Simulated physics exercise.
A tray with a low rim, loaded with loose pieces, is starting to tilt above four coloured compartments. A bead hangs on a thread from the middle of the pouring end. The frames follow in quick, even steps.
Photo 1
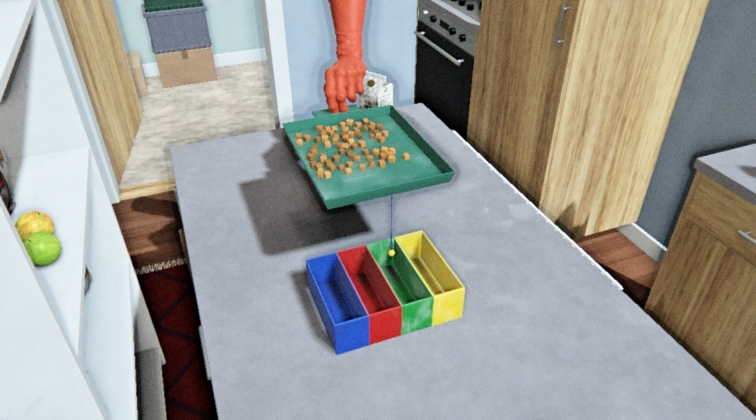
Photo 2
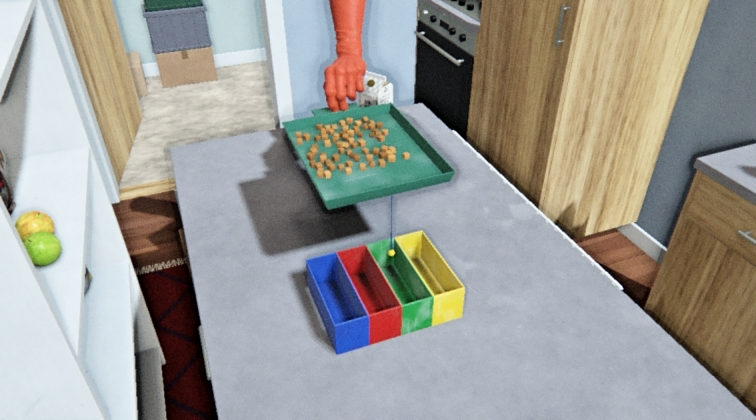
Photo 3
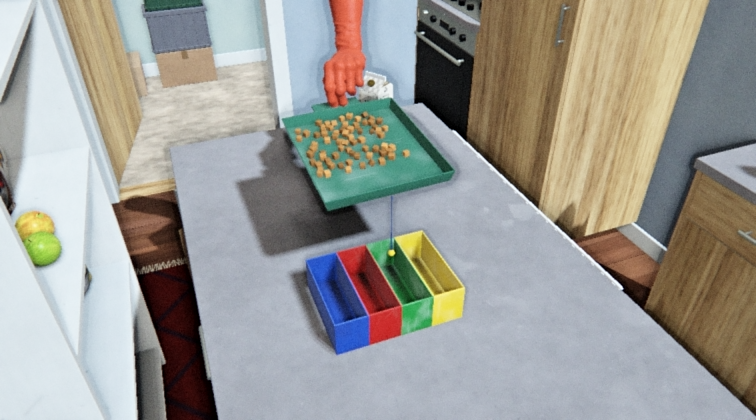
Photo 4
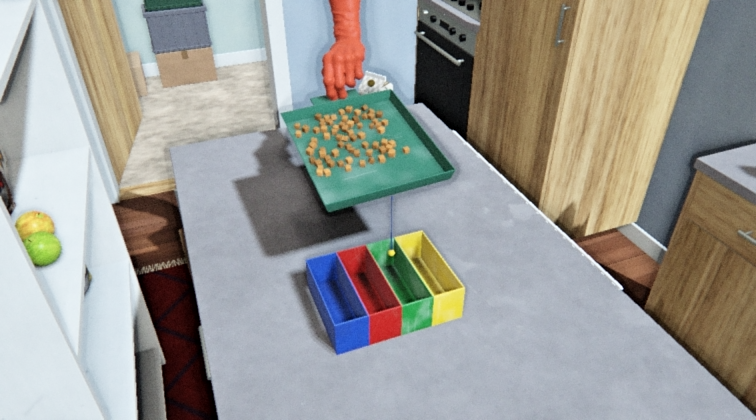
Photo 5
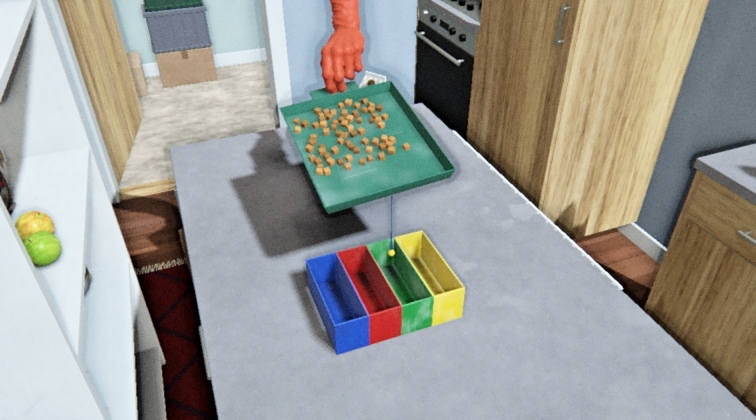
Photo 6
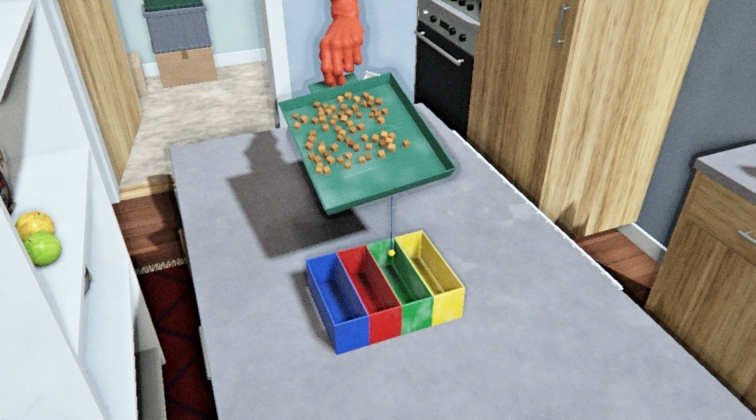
In a kitchen, a red hand gradually tilting a green tray of small brown pieces above blue, red, green and yellow compartments.
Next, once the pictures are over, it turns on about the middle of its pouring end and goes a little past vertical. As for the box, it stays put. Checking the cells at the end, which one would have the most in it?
The blue cell would have the most in it.
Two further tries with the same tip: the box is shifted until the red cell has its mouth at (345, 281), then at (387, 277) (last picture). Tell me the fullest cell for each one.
The red cell; blue.
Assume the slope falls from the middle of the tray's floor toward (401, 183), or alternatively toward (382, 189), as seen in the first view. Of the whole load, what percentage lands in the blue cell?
Shares: 0 %, then 20 %.
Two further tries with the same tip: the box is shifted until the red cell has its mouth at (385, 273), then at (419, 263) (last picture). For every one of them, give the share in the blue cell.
Trial 1 around 50 percent, trial 2 around 0 percent.
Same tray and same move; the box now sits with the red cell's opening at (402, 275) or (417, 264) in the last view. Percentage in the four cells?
Roughly 30 %, then roughly 10 %.
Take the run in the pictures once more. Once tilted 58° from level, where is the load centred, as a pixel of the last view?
(341, 192).
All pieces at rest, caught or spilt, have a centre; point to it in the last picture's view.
Close to (342, 307) in the last picture.
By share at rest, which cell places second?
It's the cell in red that ends up second.
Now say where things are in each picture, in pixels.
In the first picture, corners of the pouring end at (327, 198) and (451, 171), level; middle of the load at (346, 146), brown sugar cubes; bead on its thread at (391, 253); blue cell at (352, 333); red cell at (385, 323); green cell at (417, 313); yellow cell at (448, 304).
In the second picture, corners of the pouring end at (327, 198) and (451, 170), level; middle of the load at (346, 145).
In the third picture, corners of the pouring end at (327, 200) and (451, 170), tipped barely, lowest at the left corner; middle of the load at (345, 143).
In the fourth picture, corners of the pouring end at (327, 202) and (451, 169), tipped a little, lowest at the left corner; middle of the load at (345, 138).
In the fifth picture, corners of the pouring end at (327, 204) and (451, 168), tipped a little, lowest at the left corner; middle of the load at (344, 135).
In the sixth picture, corners of the pouring end at (327, 206) and (451, 167), tipped clearly, lowest at the left corner; middle of the load at (338, 130), a small part on the move; blue cell at (352, 333); red cell at (385, 323); green cell at (417, 313); yellow cell at (448, 304).
Soon, tray tipped steeply; nearly all on the tray; a small part falling or outside the box.
A while on, tray tipped right over; most on the tray; about a quarter in the blue cell; a small part in the red cell; a stray few falling or outside the box.
Towards the end, tray tipped past a quarter turn; about two thirds in the blue cell; about a quarter in the red cell; a stray few falling or outside the box.
Finally, tray tipped past a quarter turn; about two thirds in the blue cell; about a quarter in the red cell; none in the green cell; none in the yellow cell; a stray few outside the box.
